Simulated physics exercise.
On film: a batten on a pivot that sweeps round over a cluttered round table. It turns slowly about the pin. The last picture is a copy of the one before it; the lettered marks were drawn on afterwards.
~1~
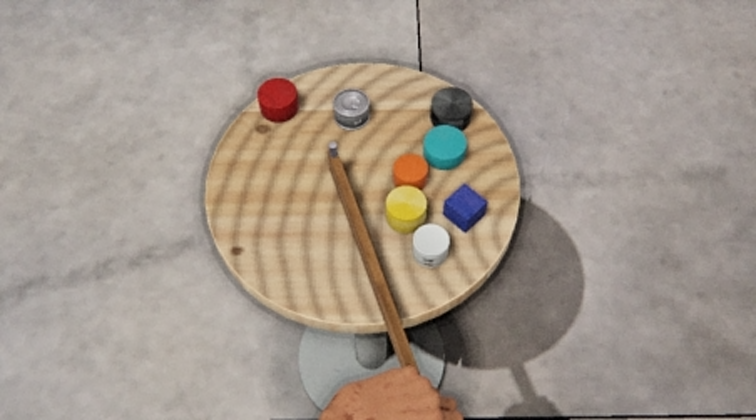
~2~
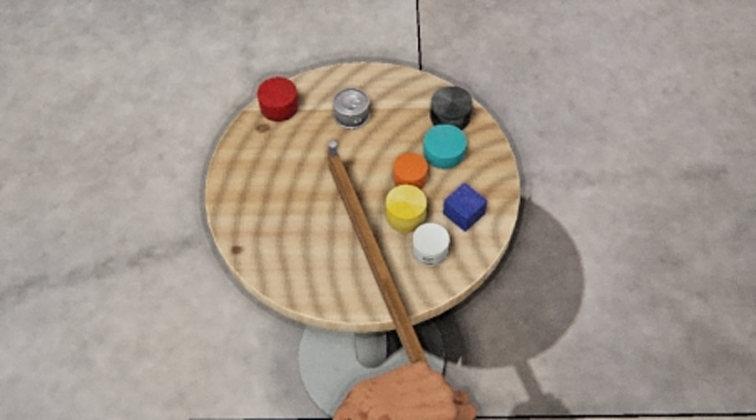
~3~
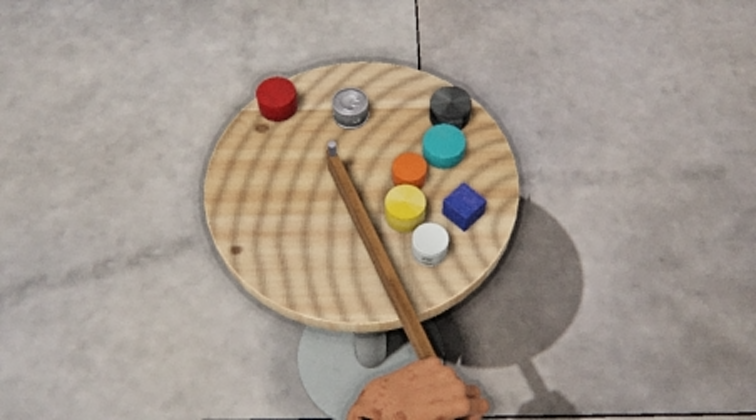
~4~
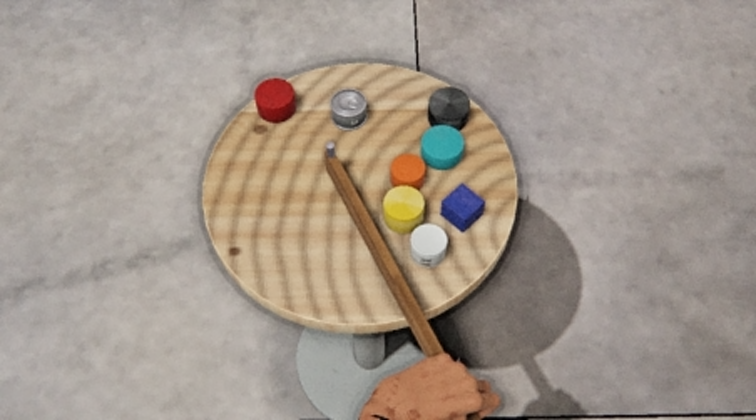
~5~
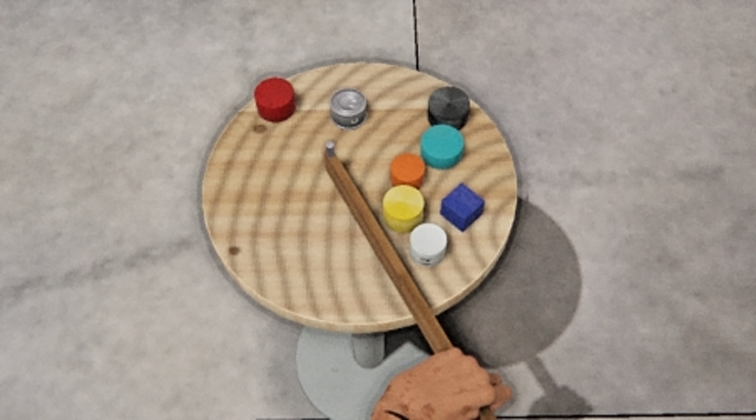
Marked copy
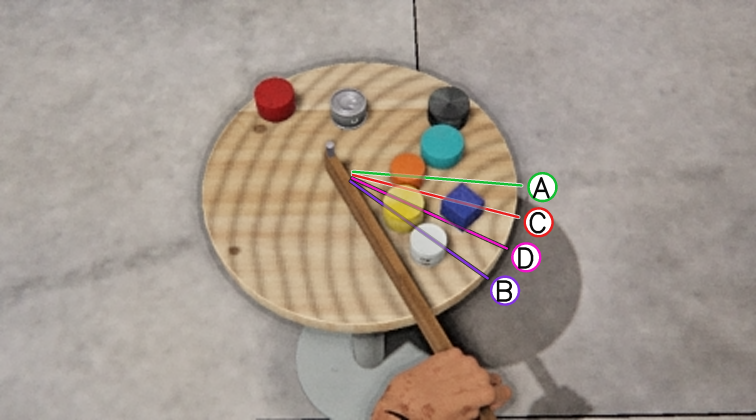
A wooden stick, gripped by a hand at the bottom edge, swings slowly and slightly to the right across a round wooden table, its upper tip staying nearly in place. The hand shifts rightward with it, while the red, grey, black, teal, orange, yellow, blue and white objects stay put.
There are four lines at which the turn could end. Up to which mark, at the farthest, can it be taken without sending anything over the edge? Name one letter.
A is the last safe line.
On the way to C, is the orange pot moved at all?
By then, yes.
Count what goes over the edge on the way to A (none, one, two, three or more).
The count is none.
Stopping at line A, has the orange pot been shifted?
By then, yes.
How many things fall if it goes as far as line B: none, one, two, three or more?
By then, none.
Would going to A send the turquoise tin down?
By then, no.
On the marked copy, A at (436, 179); B at (416, 228); C at (434, 196); D at (427, 212).
Taking A. A third of the way, arm (413, 215); blue block (465, 205); white jar (450, 229).
Two thirds of the way, arm (433, 186); blue block (488, 169); white jar (475, 192).
When it is over, arm (439, 163); blue block (500, 142); black tin (451, 93); nothing has fallen.
As for the rest, B is safe but short; C is safe but short; D is safe but short.
